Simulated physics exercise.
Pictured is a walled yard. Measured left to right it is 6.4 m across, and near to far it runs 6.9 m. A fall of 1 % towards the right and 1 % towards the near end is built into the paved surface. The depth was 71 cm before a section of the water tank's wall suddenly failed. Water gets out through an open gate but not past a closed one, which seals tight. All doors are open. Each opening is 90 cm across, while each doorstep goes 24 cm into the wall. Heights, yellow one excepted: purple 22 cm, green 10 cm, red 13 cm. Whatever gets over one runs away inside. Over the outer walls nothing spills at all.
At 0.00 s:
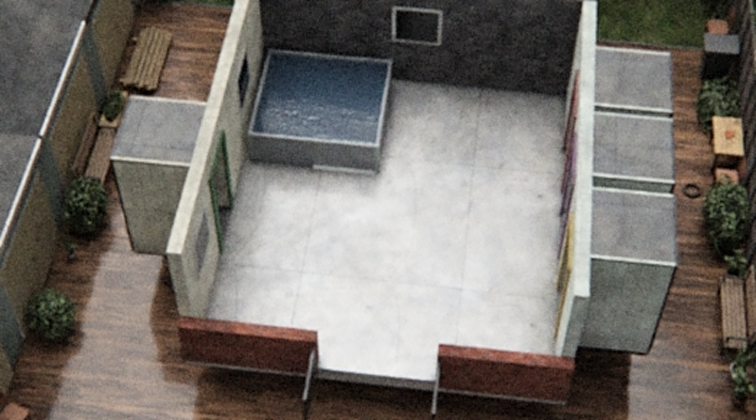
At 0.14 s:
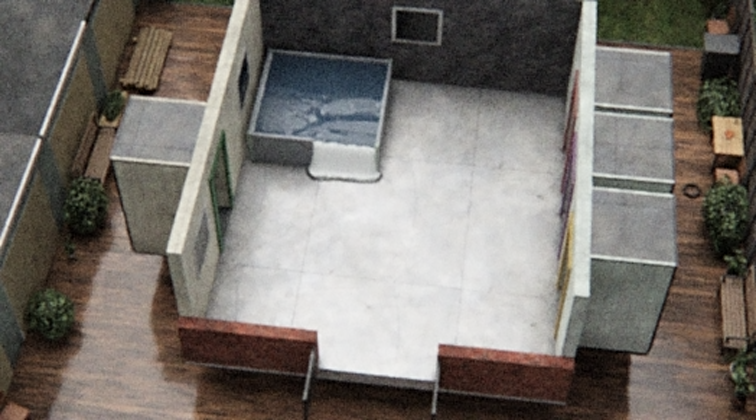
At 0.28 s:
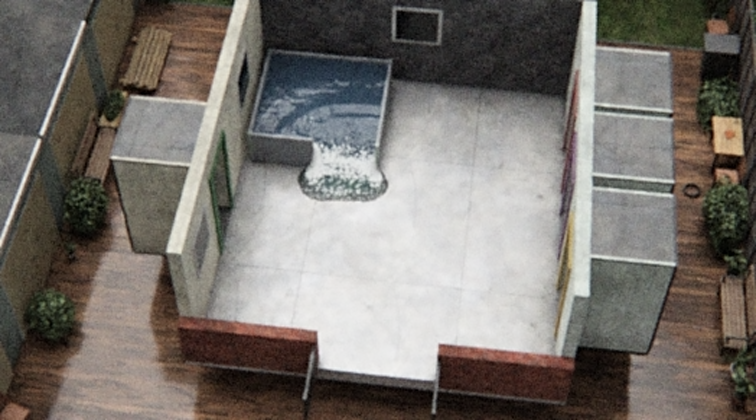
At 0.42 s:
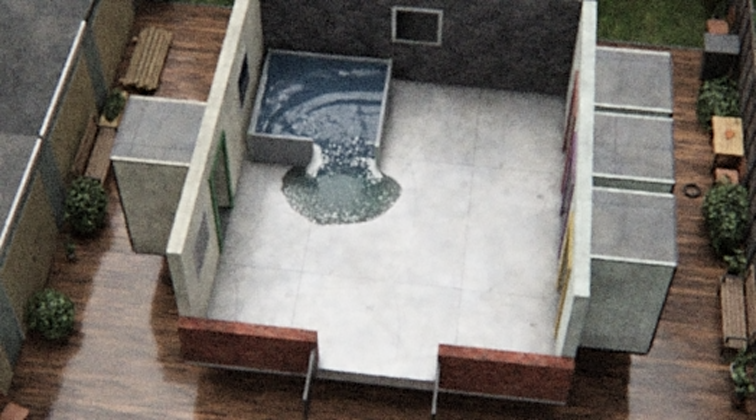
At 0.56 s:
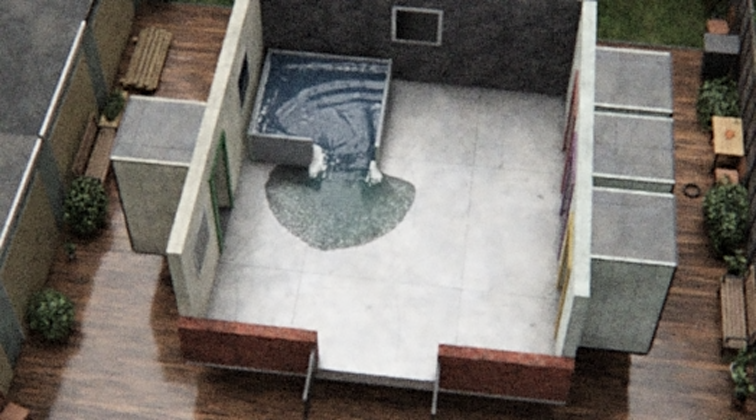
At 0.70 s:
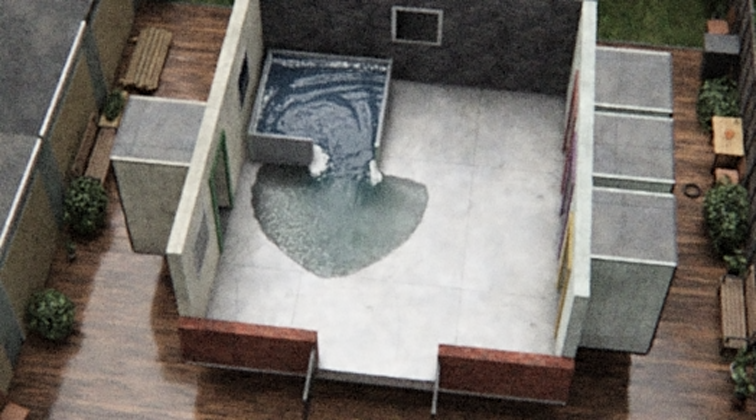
In the video, a section of a water tank's wall gives way in the corner of a walled yard, and water pours through the gap, fanning out across the pale paved floor while ripples swirl inside the tank.
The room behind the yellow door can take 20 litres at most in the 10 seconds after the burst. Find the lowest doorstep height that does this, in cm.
The lowest height is about 9.5 cm.
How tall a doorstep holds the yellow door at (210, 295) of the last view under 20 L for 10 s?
Something near 14.0 cm.
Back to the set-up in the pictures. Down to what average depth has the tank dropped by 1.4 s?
On average, around 51 cm.
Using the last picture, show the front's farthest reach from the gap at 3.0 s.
Around pixel (550, 382).
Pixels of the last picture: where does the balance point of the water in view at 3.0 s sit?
(338, 201).
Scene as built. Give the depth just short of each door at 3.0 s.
Door by door, in centimetres - yellow 11, purple 1, green 3, red 0.
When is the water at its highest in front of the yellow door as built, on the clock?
It peaks at about 4.0 s.
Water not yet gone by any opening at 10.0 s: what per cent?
Roughly 60 per cent of the water.
After 1.4 s water covers 40 % of the floor, deepest (42 cm) near (358, 178); it has not reached the yellow door.
After 3.0 s water covers 60 % of the floor, deepest (40 cm) near (550, 382); 11 cm at the yellow door, 0 litres in over its 12 cm doorstep.
After 10.0 s water covers 90 % of the floor, deepest (16 cm) near (550, 382); 10 cm at the yellow door, 8 litres in over its 12 cm doorstep.
At the yellow door as built, the water arrived by 2.5 s and peaked near 16 cm at 4.0 s.
With a doorstep of 8.5 cm, 29 litres would have come in within the 10 s; with 11.5 cm, 10 litres. So under 20 litres takes about 9.5 cm.
